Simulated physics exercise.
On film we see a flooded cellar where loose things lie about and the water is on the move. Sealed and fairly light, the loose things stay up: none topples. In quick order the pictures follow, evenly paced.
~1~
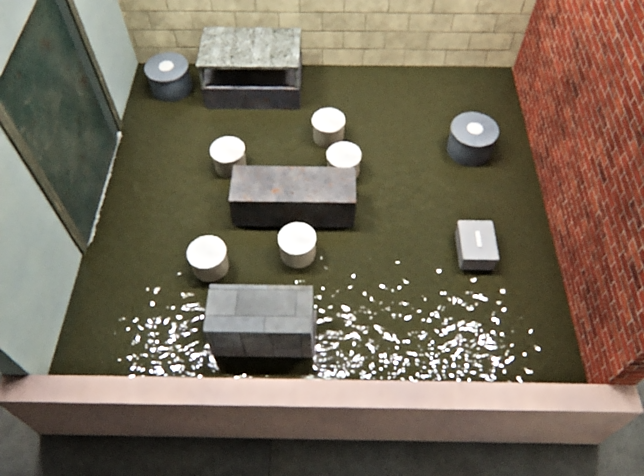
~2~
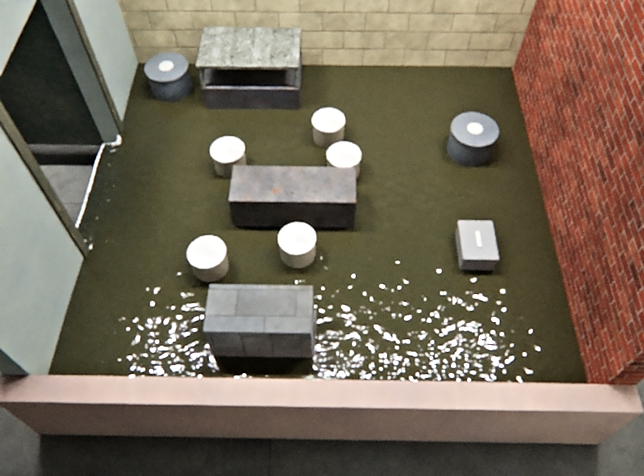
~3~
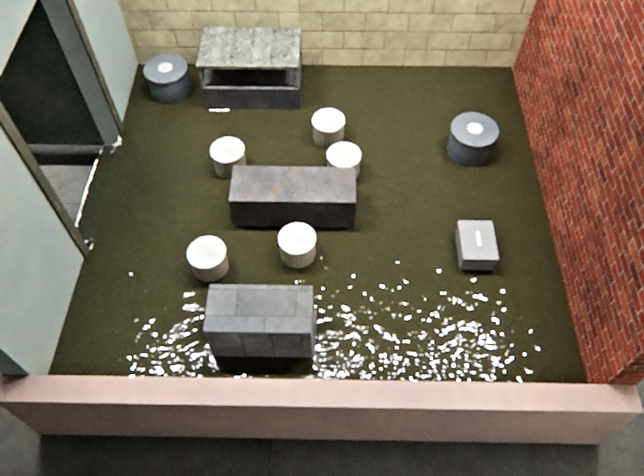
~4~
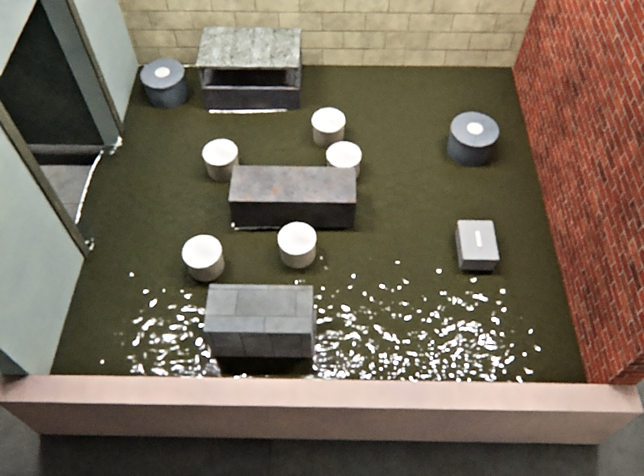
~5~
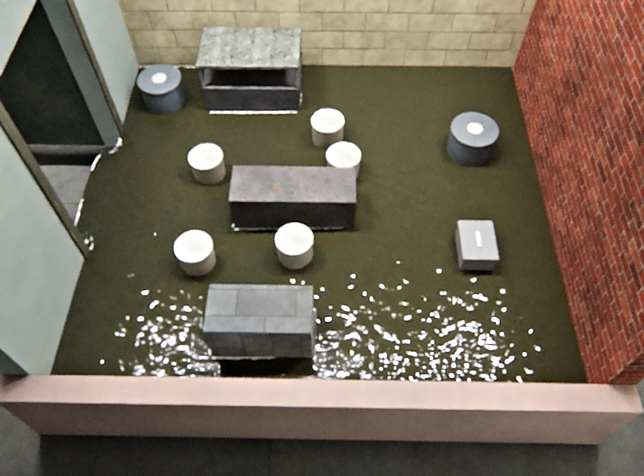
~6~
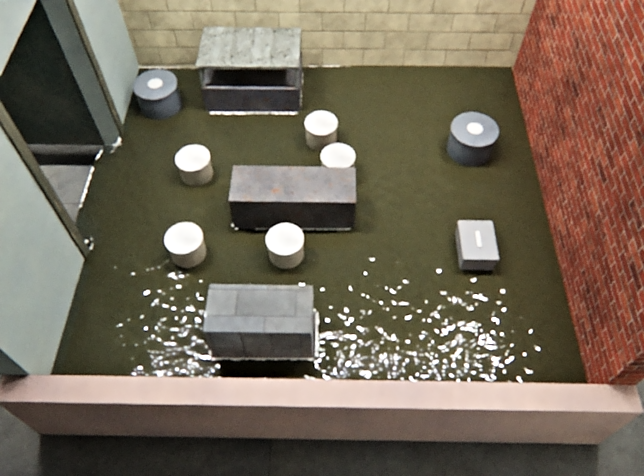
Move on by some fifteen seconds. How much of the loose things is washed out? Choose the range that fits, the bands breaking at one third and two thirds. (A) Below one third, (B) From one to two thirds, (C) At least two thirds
C.
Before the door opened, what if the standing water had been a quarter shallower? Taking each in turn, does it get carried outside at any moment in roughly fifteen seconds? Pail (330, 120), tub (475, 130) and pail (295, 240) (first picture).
Outcomes, first to last: Departed, kept back, departed.
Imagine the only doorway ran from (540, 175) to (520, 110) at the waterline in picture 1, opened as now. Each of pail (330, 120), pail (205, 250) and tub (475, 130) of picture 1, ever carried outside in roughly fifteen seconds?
Okay, one after another: Departs, then never departs, then departs.
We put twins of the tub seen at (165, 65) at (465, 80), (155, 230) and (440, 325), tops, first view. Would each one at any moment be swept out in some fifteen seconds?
The first does not leave, the second leaves, and the third does not leave.
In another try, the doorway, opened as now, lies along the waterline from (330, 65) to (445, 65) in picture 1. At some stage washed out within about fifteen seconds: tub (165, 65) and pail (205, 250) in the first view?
Held back, held back.
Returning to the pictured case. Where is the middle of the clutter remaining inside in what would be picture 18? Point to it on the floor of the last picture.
Their average sits at about pixel (271, 204).
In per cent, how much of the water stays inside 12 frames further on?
Close to 68 per cent.
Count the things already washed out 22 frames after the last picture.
Tally: 6.
A moment on, 0 of 8 are out; 8 afloat.
Next, 4 of 8 are out; 4 afloat.
Later, 6 of 8 are out; 2 afloat.
In the end, 6 of 8 are out; 2 afloat.
